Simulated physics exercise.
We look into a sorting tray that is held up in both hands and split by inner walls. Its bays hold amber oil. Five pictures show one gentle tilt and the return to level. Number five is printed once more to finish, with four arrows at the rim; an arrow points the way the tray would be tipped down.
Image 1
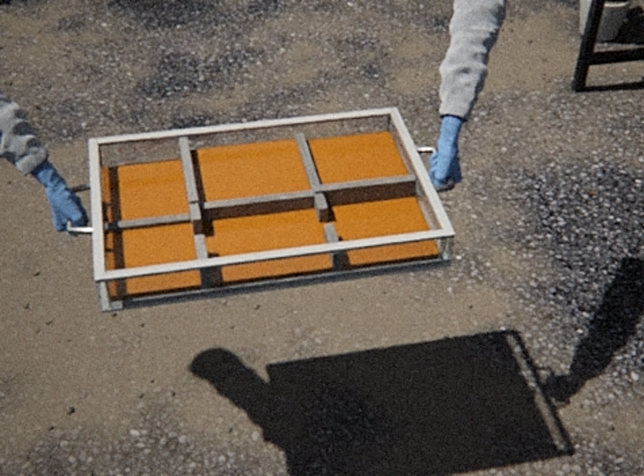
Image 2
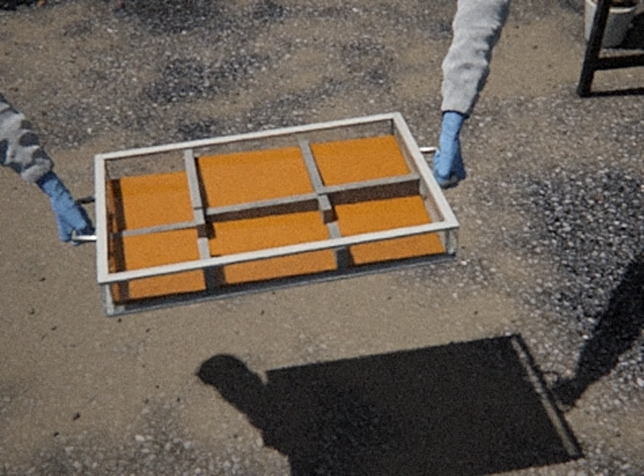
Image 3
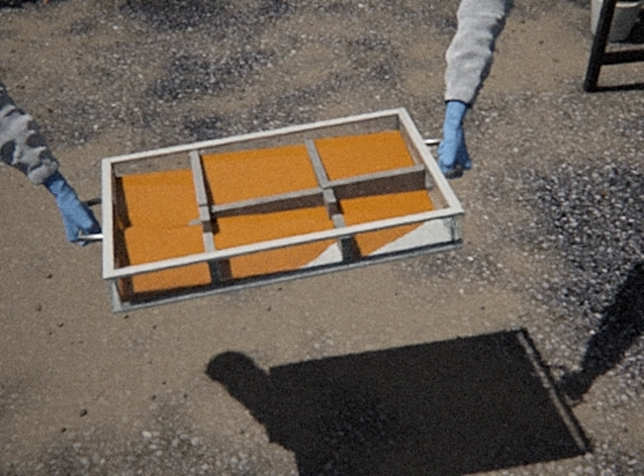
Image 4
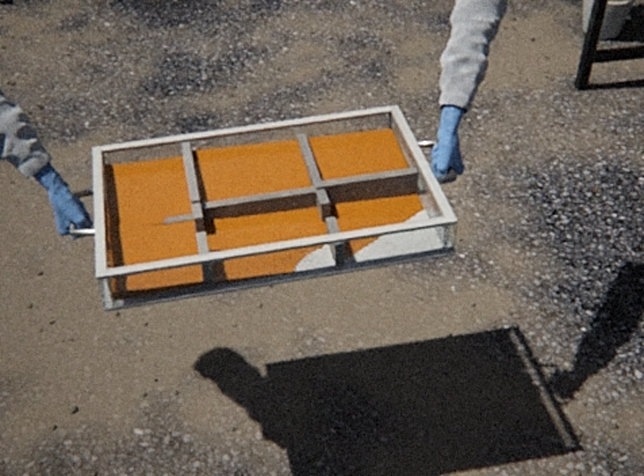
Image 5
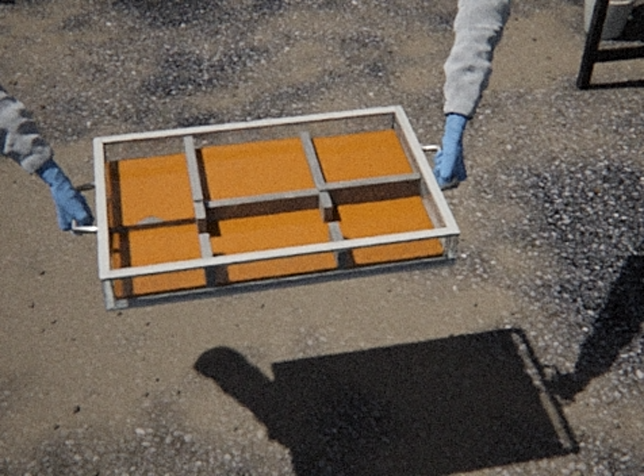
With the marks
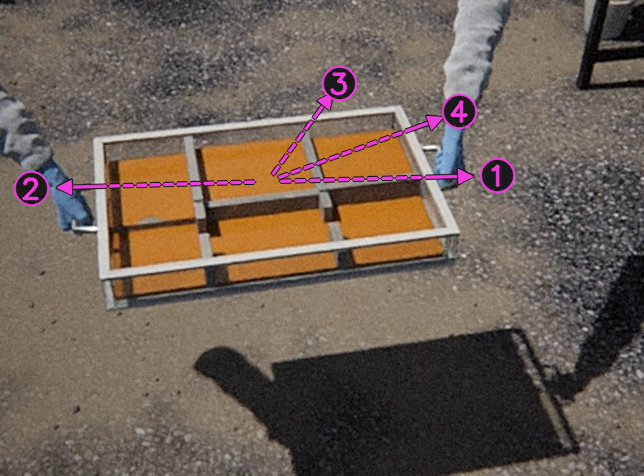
Two blue-gloved hands in pale grey sleeves hold a white-rimmed, clear-sided tray above sandy, gravelly ground, seen from above at an angle. Grey inner walls split it into six bays of orange-amber liquid, with a dark shadow below and dark legs at upper right. The hands tilt the tray slightly and level it again, while liquid shifts left, covers part of a left wall, briefly bares pale floor at front right, and spreads back.
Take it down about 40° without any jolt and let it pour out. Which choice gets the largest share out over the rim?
Go for 3.
In magenta, 1 ends at (467, 176); 2 ends at (62, 187); 3 ends at (328, 97); 4 ends at (437, 119).
Choosing 1, about 26 % stays in the tray, the largest part in the front right bay.
Choosing 2, about 30 % stays in the tray, the largest part in the back left bay.
Choosing 3, about 16 % stays in the tray, the largest part in the back right bay.
Choosing 4, about 21 % stays in the tray, the largest part in the back right bay.
